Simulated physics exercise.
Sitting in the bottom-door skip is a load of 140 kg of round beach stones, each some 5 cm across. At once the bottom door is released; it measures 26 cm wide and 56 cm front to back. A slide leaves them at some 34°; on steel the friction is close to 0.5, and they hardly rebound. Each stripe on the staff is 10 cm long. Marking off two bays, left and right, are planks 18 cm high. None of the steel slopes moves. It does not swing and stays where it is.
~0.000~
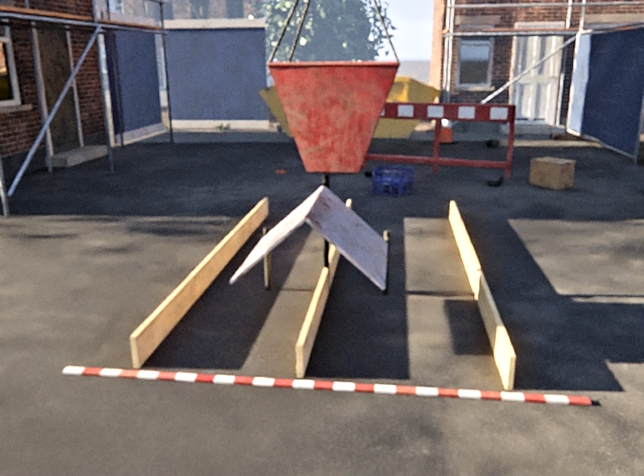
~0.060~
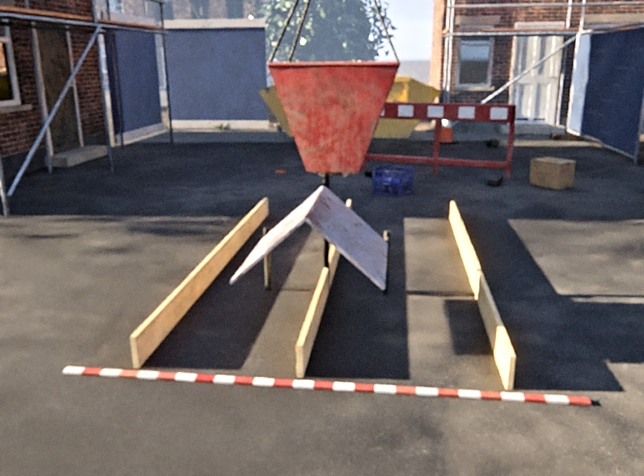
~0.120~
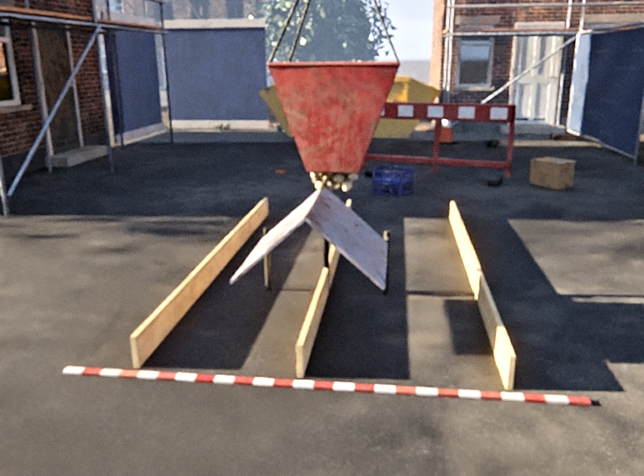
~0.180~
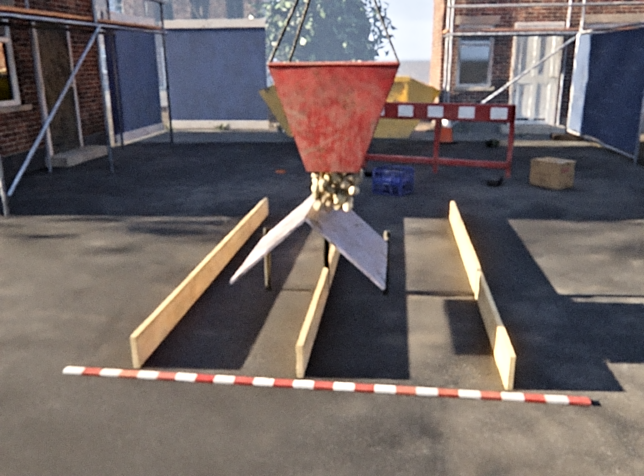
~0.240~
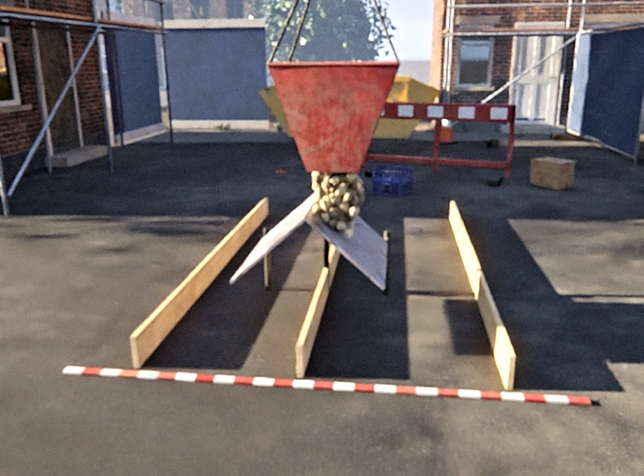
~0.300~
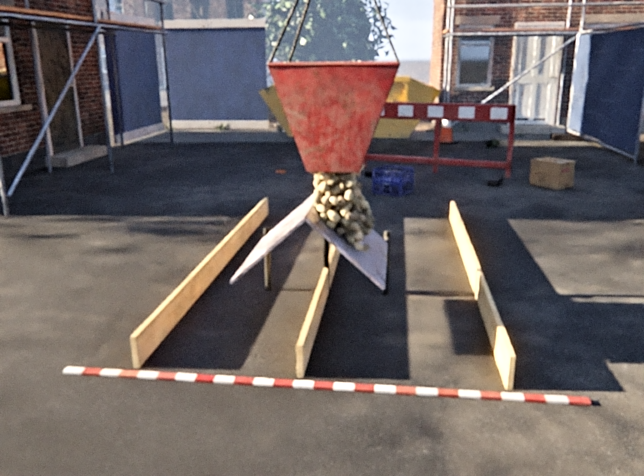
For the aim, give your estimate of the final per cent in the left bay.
My estimate is 1 per cent.
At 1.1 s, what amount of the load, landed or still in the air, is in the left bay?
Some 0 per cent has got there by then.
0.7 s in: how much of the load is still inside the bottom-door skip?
Around 5 percent.
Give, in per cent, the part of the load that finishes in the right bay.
I'd put it at roughly 100 in a hundred.
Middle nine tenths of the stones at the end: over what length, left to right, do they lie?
The stretch is roughly 50 cm long.
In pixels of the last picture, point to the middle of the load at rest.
Their centre ends up around (447, 321).
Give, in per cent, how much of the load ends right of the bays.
Near 0 in a hundred.
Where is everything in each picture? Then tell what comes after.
In the first frame, the outlet is at (333, 162); nothing has dropped yet.
In the second frame, the outlet is at (333, 162); 2 % is out.
In the third frame, the outlet is at (333, 162); 9 % is out, the lowest stones still above the boards at (339, 179), 90 cm up.
In the fourth frame, the outlet is at (333, 162); 17 % is out, the lowest stones still above the boards at (339, 198), 79 cm up.
In the fifth frame, the outlet is at (333, 162); 25 % is out, the lowest stones still above the boards at (347, 222), 66 cm up.
In the sixth frame, the outlet is at (333, 162); 34 % is out, the lowest stones still above the boards at (362, 237), 57 cm up.
After 0.7 s, 4 % in the bottom-door skip, 47 % on the steel, 50 % falling or lying in the right bay; the stones farthest right are at (481, 320).
After 1.1 s, 0 % in the bottom-door skip, 4 % on the steel, 0 % falling or lying in the left bay, 95 % falling or lying in the right bay; the stones farthest right are at (480, 310).
After 1.7 s, 0 % in the bottom-door skip, 1 % falling or lying in the left bay, 99 % falling or lying in the right bay; the stones farthest right are at (495, 320).
After 2.6 s, 0 % in the bottom-door skip, 1 % falling or lying in the left bay, 99 % falling or lying in the right bay; the stones farthest right are at (500, 315).
After 4.5 s, 0 % in the bottom-door skip, 1 % in the left bay, 99 % in the right bay; the stones farthest right are at (500, 315).
